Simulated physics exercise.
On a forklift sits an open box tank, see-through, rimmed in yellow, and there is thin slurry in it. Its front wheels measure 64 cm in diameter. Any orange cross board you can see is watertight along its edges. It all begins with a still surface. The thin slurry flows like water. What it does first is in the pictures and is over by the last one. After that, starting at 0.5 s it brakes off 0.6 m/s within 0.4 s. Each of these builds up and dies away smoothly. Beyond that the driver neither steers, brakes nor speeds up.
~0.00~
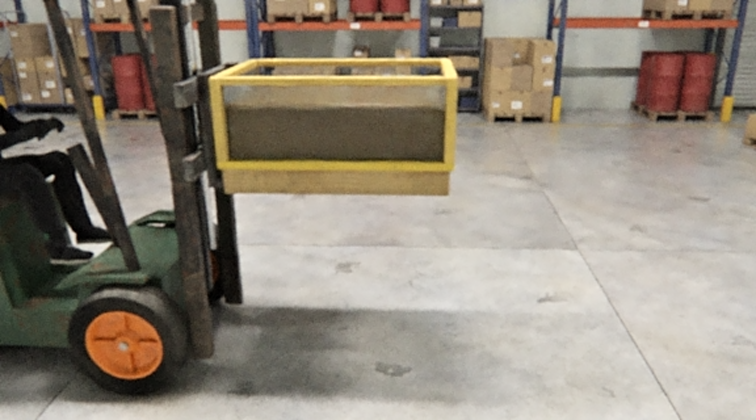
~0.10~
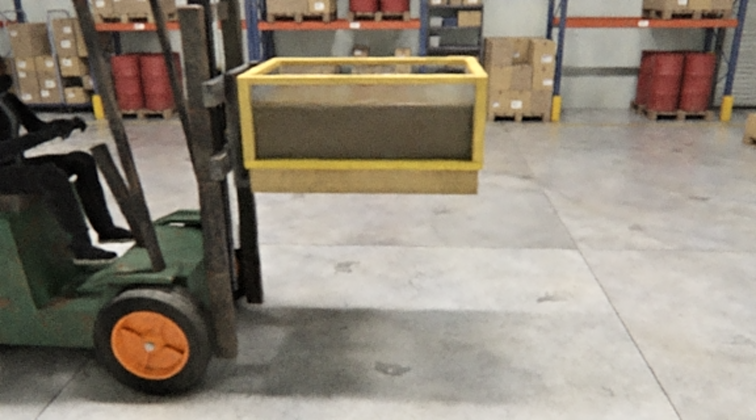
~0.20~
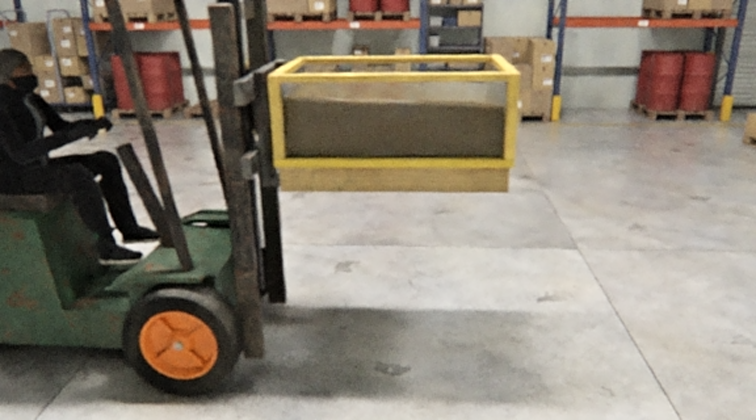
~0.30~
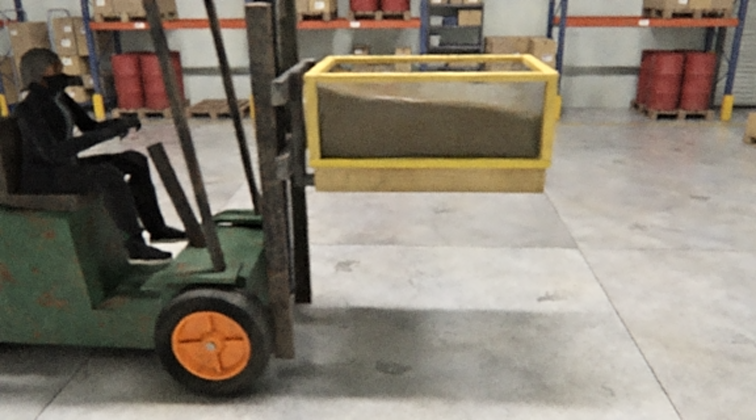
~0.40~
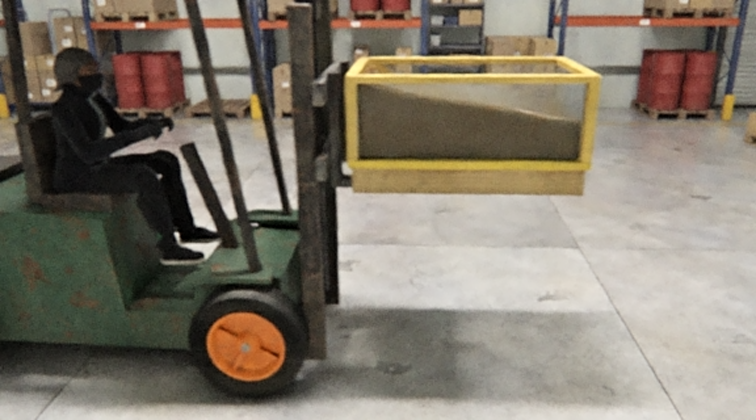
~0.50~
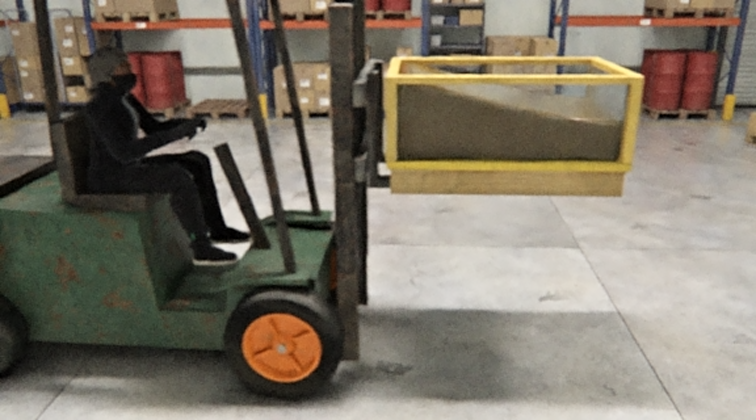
In a warehouse with a pale concrete floor and racks of boxes and red drums along the back, a fixed camera looks side-on at a forklift. The worn green machine with orange wheel hubs carries a driver in dark clothes and, raised in front, a yellow-edged clear tank of brown slurry. It rolls rightward while the slurry, flat at first, climbs towards the mast and sinks at the front.
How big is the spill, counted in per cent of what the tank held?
It loses close to 6 per cent.
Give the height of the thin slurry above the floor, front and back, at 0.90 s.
Front 42 cm, back 22 cm.
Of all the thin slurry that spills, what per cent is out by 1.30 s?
Some 0 per cent by then.
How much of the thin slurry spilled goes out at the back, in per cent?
About 60 per cent.
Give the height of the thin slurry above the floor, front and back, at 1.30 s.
About 44 cm in front and 18 cm behind.
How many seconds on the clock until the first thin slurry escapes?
Near 1.4 s.
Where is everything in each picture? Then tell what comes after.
In the first frame, level at the front (430, 101); level at the back (243, 100); still flat; the front is on the right, levels are read along the near wall; a wheel hub at (121, 350).
In the second frame, level at the front (458, 99); level at the back (270, 99); still flat.
In the third frame, level at the front (489, 100); level at the back (299, 96); still flat.
In the fourth frame, level at the front (525, 108); level at the back (334, 86); rising 7° towards the back.
In the fifth frame, level at the front (564, 116); rising 11° towards the back.
In the sixth frame, level at the front (604, 119); rising 12° towards the back; a wheel hub at (280, 352).
By 0.90 s front 42 cm, middle 26 cm, back 21 cm above the floor; no loss so far.
By 1.30 s front 44 cm, middle 24 cm, back 17 cm above the floor; no loss so far.
By 1.80 s front 19 cm, middle 26 cm, back 47 cm above the floor; the loss stands at 2 per cent, over the front, a little elsewhere.
By 3.88 s the loss stands at 6 per cent, over the back and the front, a little elsewhere, 13 of 223 litres.
